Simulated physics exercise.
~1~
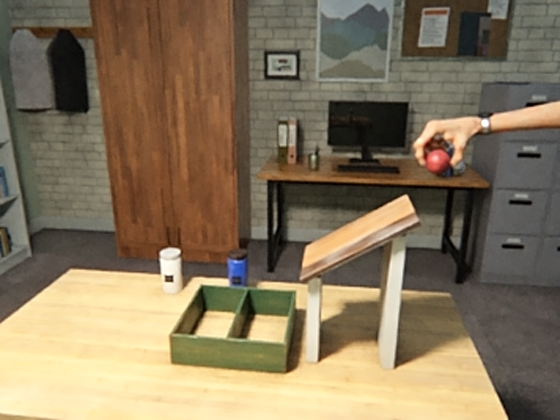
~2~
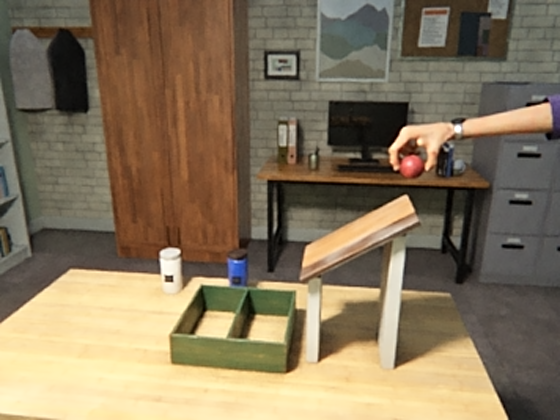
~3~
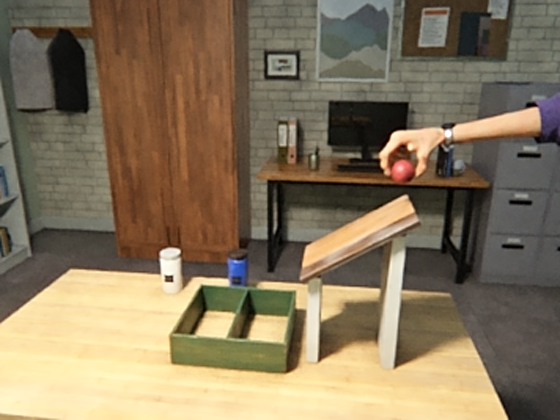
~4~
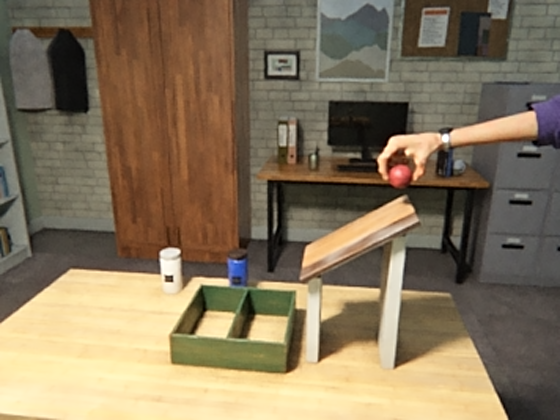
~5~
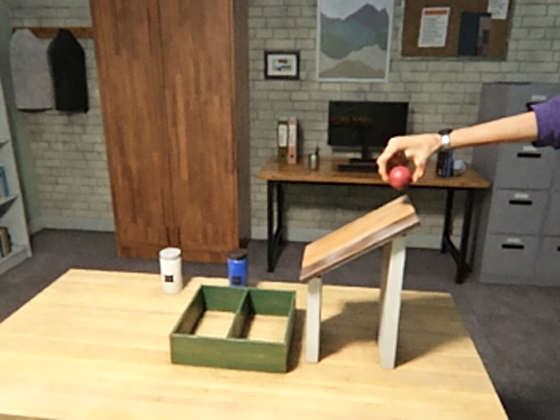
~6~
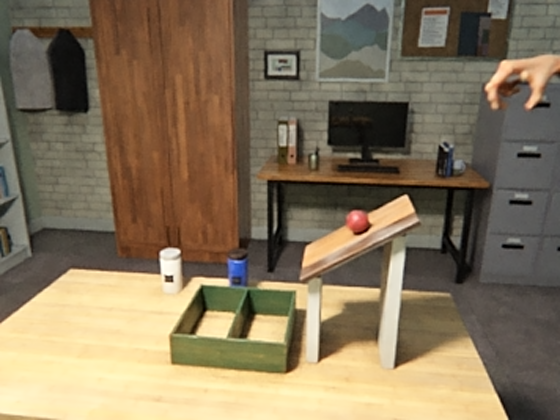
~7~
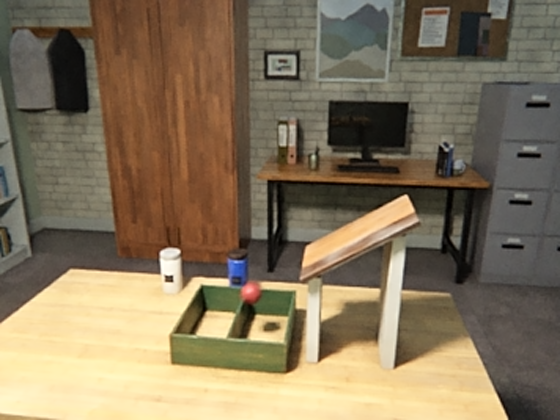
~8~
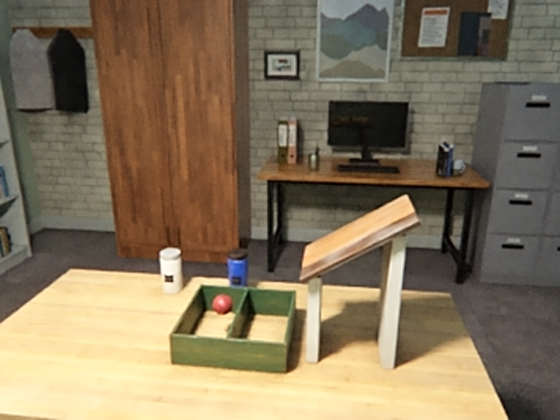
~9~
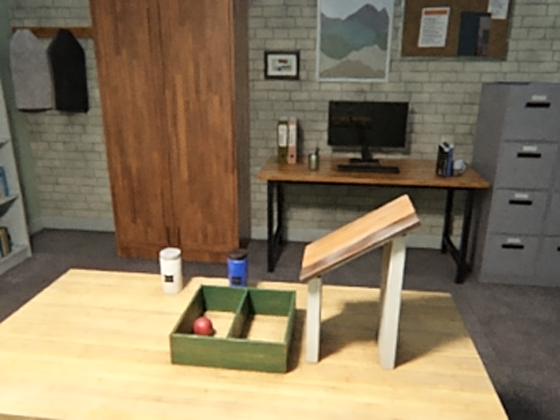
A hand releasing a red ball onto a sloping wooden board, the ball rolling down left and settling in a green tray's farther bay.
